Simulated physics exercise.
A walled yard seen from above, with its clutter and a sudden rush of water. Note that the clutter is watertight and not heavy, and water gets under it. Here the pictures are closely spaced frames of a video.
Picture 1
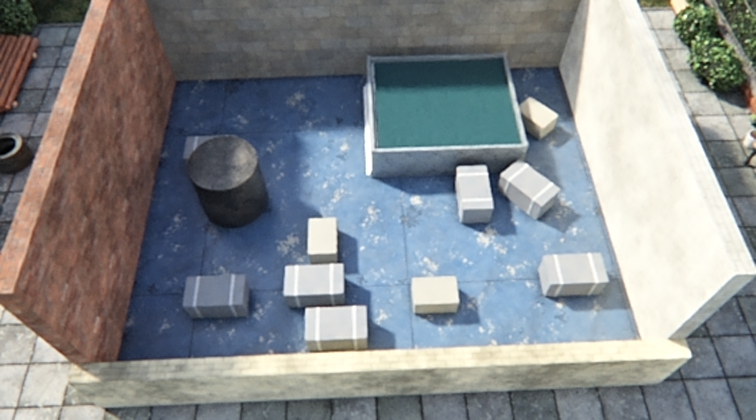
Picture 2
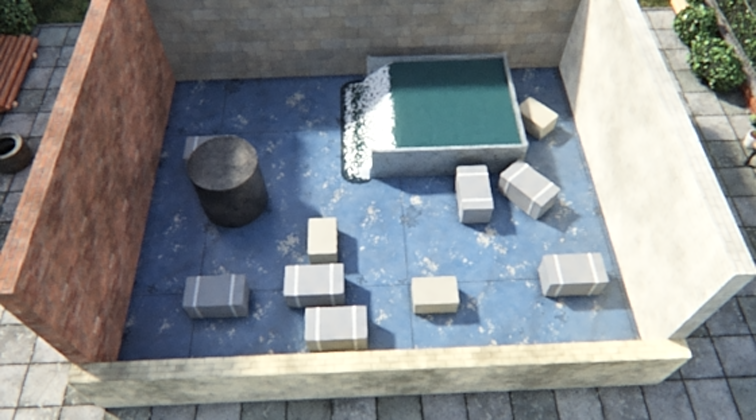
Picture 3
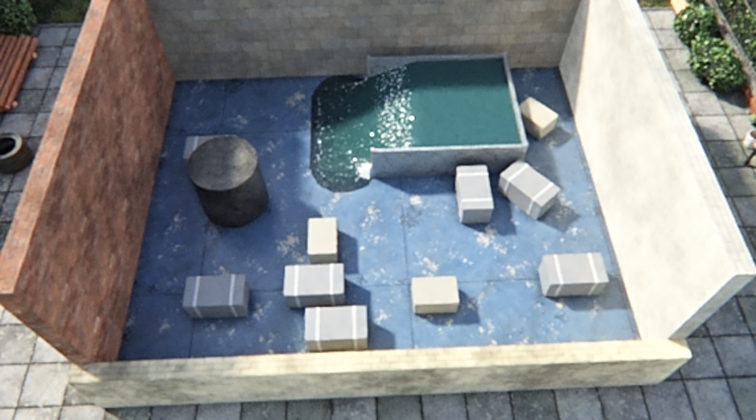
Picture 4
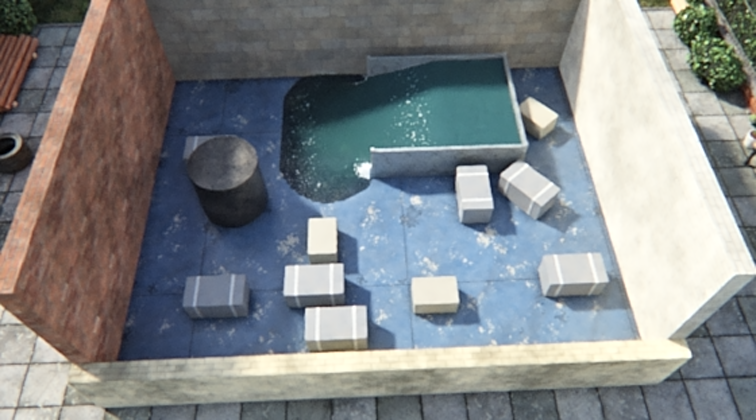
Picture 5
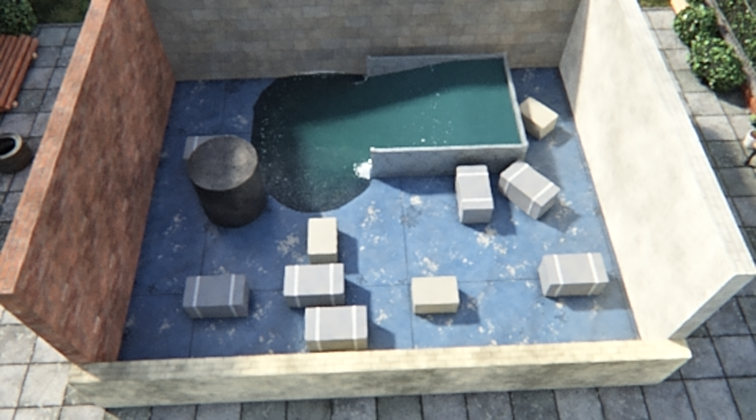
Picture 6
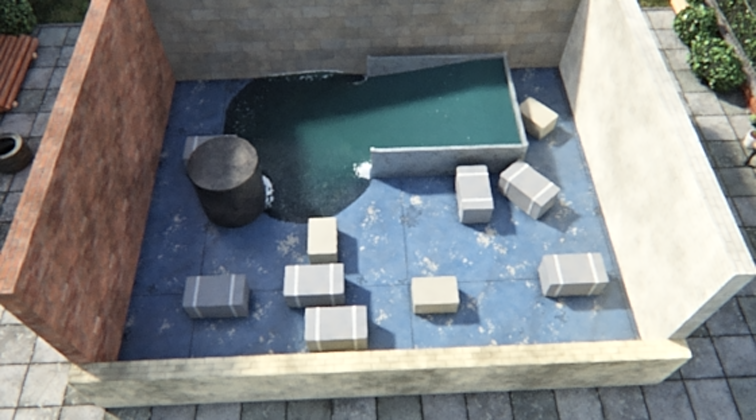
Dark green water pours out of the open left end of a raised tank in a walled yard, foams across the blue floor, and spreads leftward to a dark round drum, while the scattered grey and tan boxes stay still.
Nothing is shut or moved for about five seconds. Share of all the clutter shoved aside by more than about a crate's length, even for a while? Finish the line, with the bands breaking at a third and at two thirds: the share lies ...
The share lies below a third.
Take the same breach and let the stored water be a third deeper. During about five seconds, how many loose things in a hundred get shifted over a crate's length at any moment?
Around 40 in a hundred.
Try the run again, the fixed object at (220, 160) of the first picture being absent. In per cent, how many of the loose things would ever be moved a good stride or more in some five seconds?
Estimated share: Approx. 30 %.
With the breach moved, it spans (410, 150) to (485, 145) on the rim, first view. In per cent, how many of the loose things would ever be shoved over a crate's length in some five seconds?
That works out to some 60 %.
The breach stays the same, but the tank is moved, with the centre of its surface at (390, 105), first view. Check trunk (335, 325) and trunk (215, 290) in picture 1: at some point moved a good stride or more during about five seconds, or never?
Lab note, in listed order: Full stretch covered; full stretch covered.
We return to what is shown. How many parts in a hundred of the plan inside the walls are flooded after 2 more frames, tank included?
About 35 in a hundred.
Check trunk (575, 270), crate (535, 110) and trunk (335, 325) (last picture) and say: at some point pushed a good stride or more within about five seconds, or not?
In sequence: Fell short, fell short, fell short.
A moment on, 0 of 10 are well off their spots; 0 afloat.
Next, 1 of 10 are well off their spots; 0 afloat.
Later, 2 of 10 are well off their spots; 2 afloat.
In the end, 2 of 10 are well off their spots, and 2 have been at some point; 2 afloat.
